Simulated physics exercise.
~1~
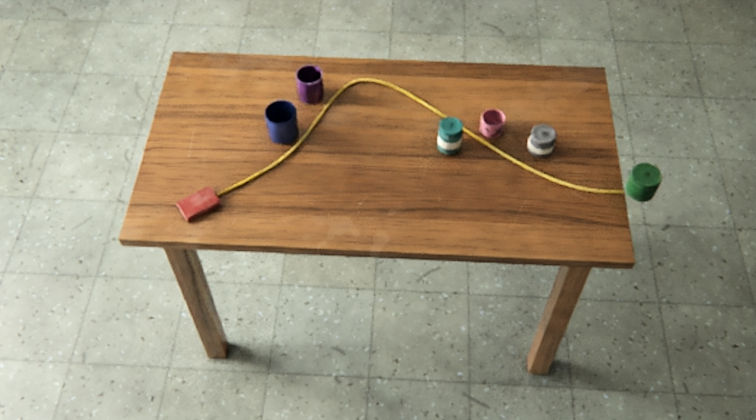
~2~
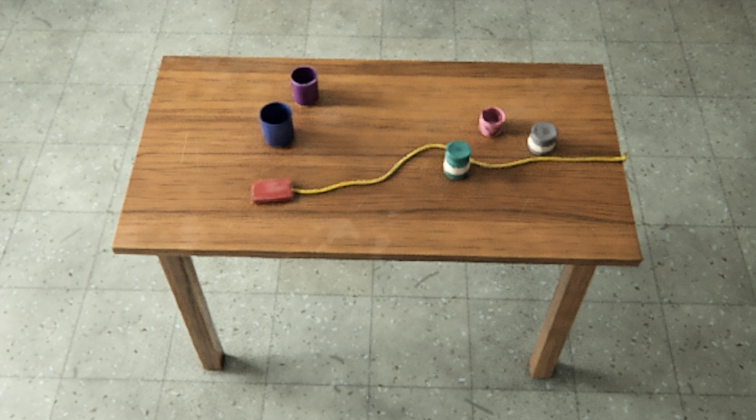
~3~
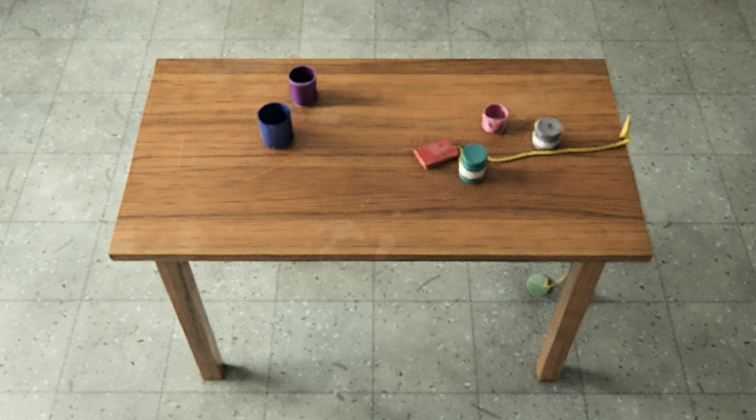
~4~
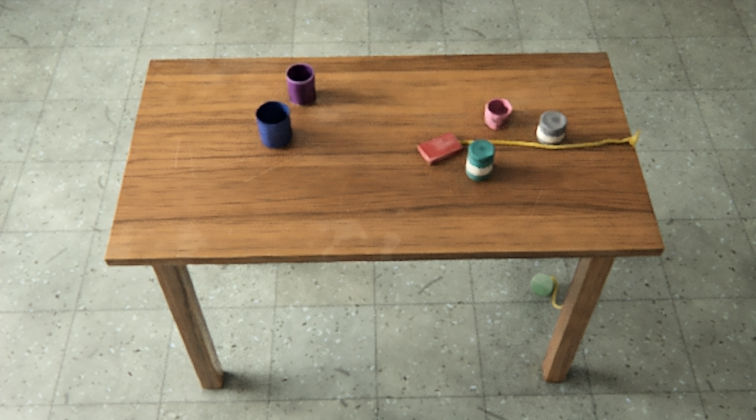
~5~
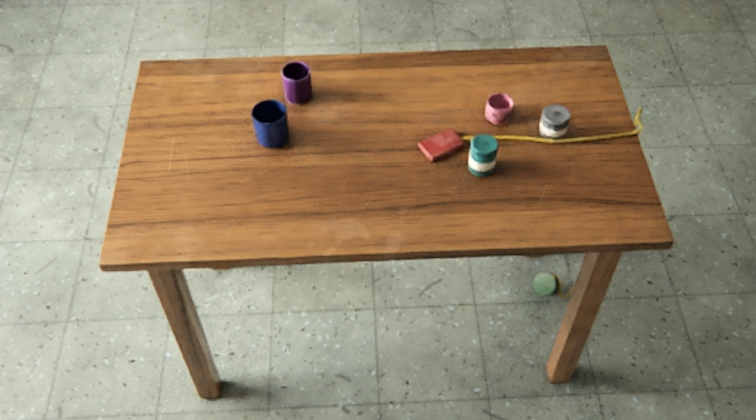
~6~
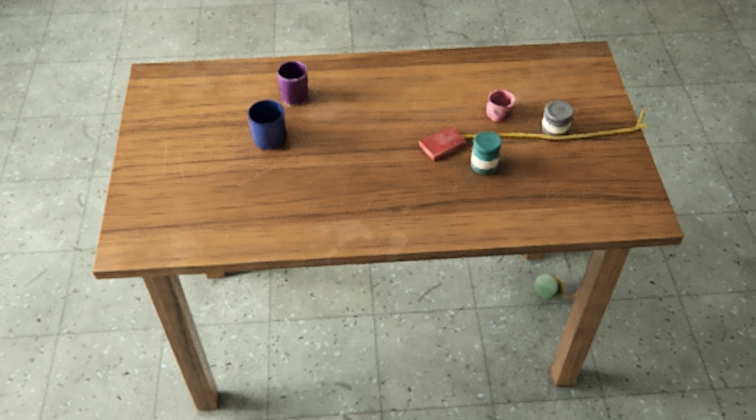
On a wooden table, a green speaker falls off the right edge, its yellow cable dragging a red phone and nudging a teal tin.
